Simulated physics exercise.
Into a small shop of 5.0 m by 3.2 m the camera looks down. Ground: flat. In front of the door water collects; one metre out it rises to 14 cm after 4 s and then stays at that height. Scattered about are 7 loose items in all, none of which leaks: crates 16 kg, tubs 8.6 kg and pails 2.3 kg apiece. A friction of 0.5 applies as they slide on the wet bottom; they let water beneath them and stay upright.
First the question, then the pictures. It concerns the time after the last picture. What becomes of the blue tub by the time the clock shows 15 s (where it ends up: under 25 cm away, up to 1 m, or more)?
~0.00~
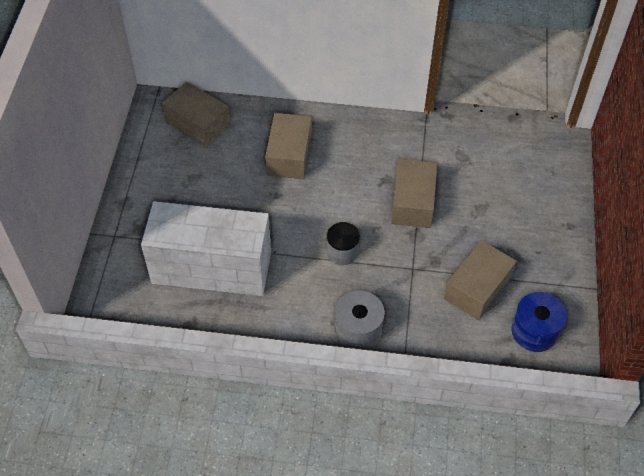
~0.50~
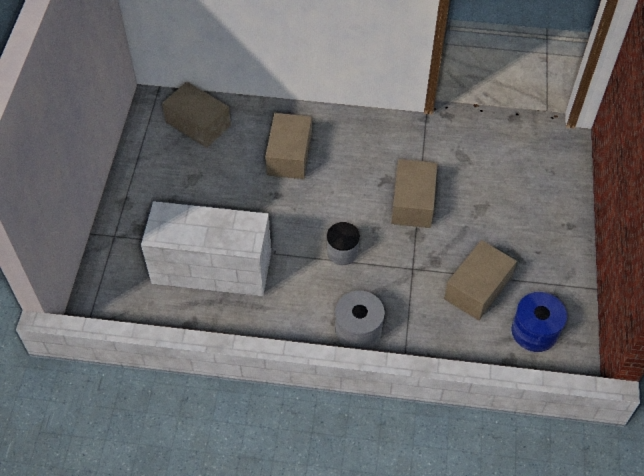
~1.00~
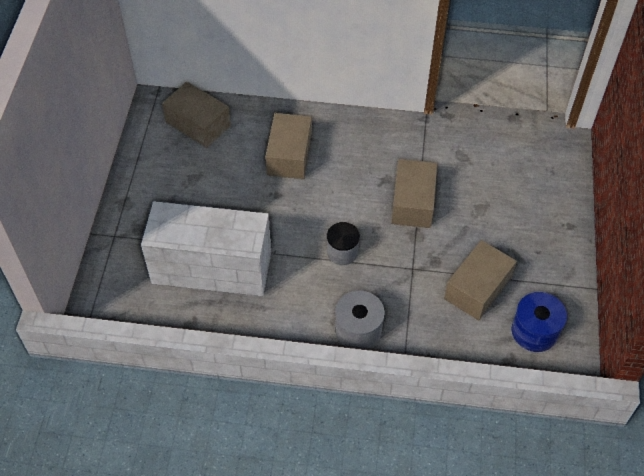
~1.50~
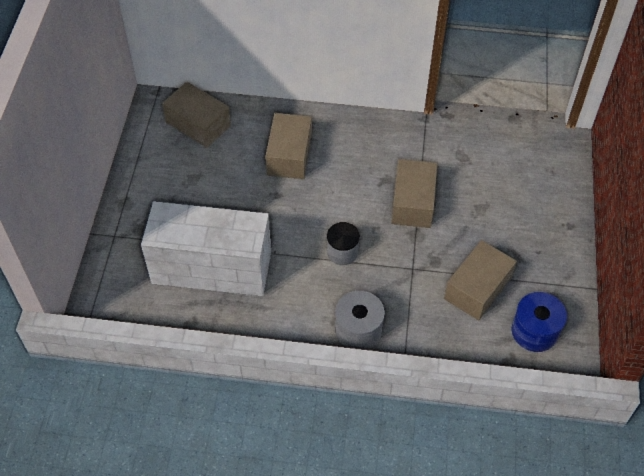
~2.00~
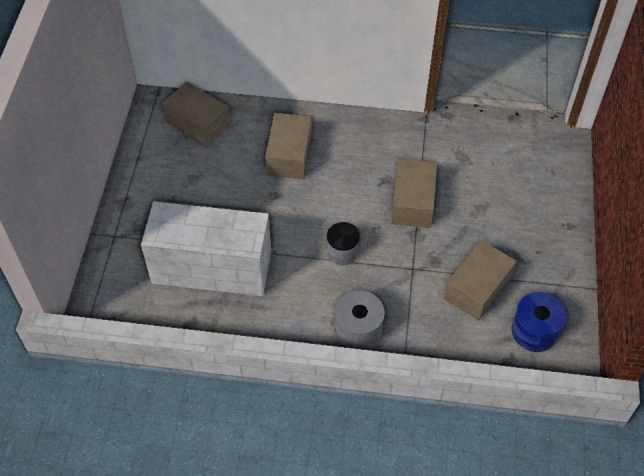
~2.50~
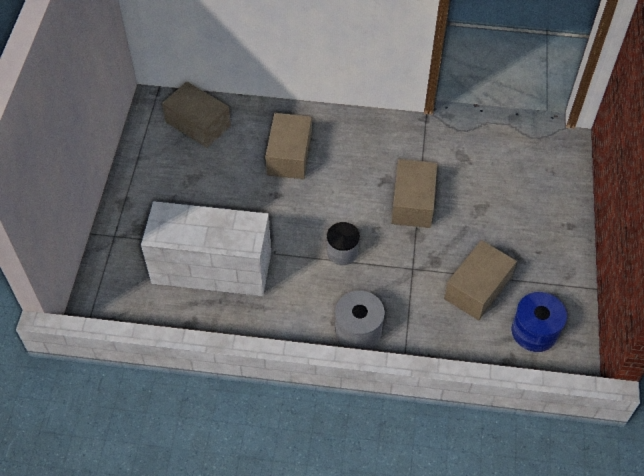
Movement: Major.
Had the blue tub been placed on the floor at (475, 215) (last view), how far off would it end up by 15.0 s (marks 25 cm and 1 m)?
It gets carried off.
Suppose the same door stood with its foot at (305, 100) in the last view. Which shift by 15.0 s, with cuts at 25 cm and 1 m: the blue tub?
Blue tub: Goes a long way.
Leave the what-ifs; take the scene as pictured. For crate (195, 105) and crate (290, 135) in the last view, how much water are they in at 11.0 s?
Roughly 2 and 4 cm.
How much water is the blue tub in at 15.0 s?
Roughly 6 cm at that moment.
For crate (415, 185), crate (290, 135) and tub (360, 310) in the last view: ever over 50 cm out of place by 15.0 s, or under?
The first is higher, the second lower and the third higher.
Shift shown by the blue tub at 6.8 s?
About 40 cm by then.
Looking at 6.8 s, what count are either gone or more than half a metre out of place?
The count is 0.
After 3.5 s the blue tub is near (542, 313), 0.0 m from its start, aground; 0 afloat.
After 6.8 s the blue tub is near (526, 346), 0.4 m from its start, afloat; 1 afloat.
After 11.0 s the blue tub is near (218, 293), 3.0 m from its start, afloat; 2 afloat.
After 15.0 s the blue tub is near (164, 174), 3.9 m from its start, afloat; 7 afloat.
